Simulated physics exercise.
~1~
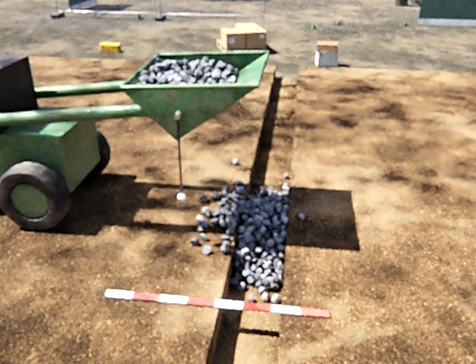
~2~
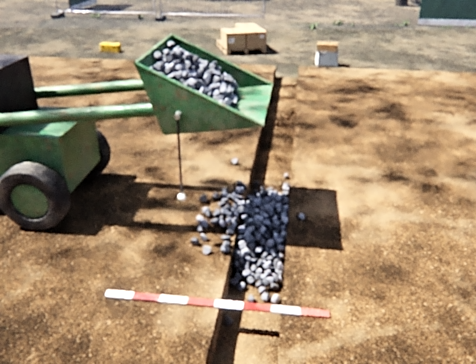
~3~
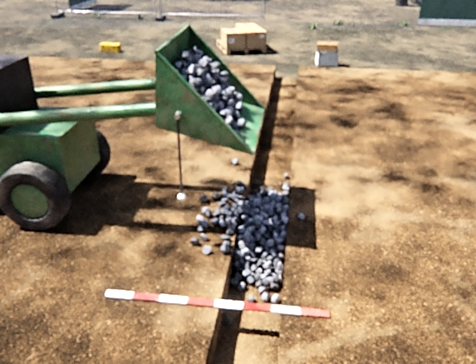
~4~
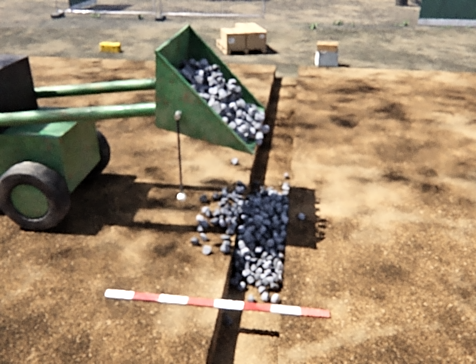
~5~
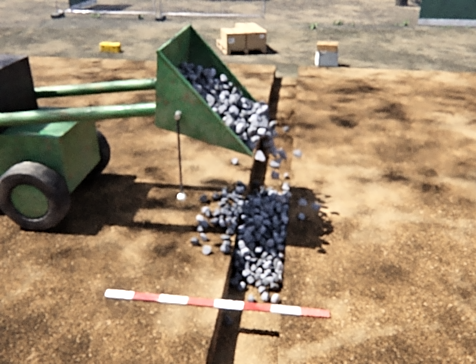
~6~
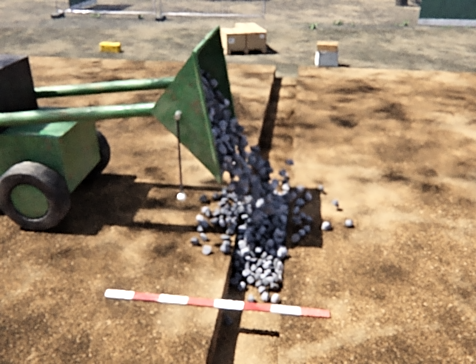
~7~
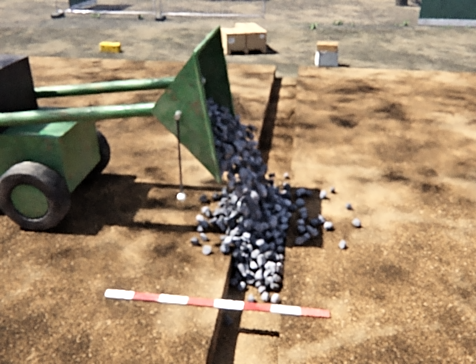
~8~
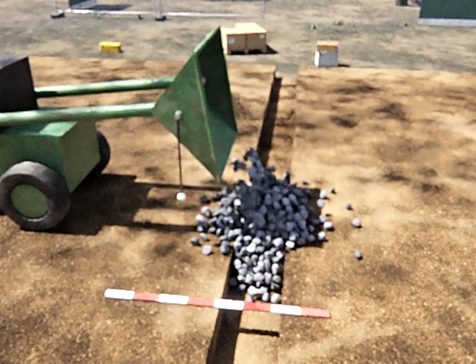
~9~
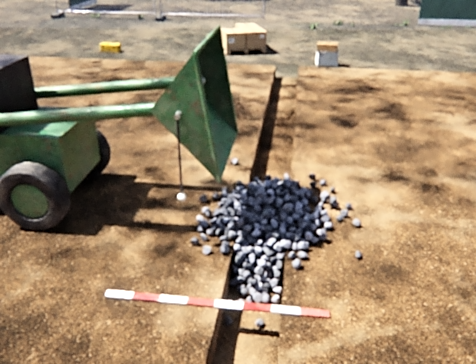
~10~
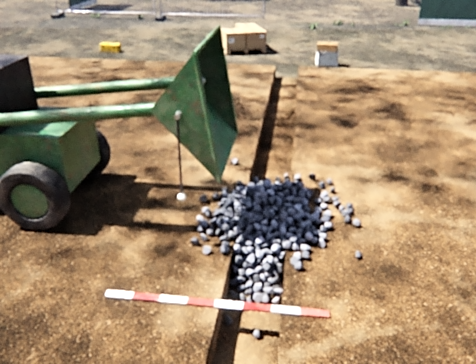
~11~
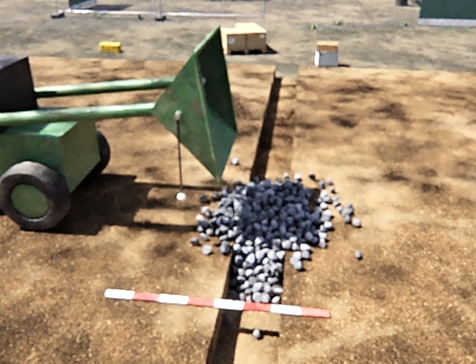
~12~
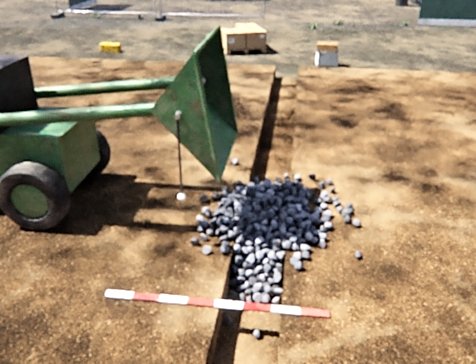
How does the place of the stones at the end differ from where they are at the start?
At the start the stones are split between the raised green bucket and a smaller pile at the trench. At the end they all lie on the ground in and around the trench, so as a whole they sit lower and farther to the right.
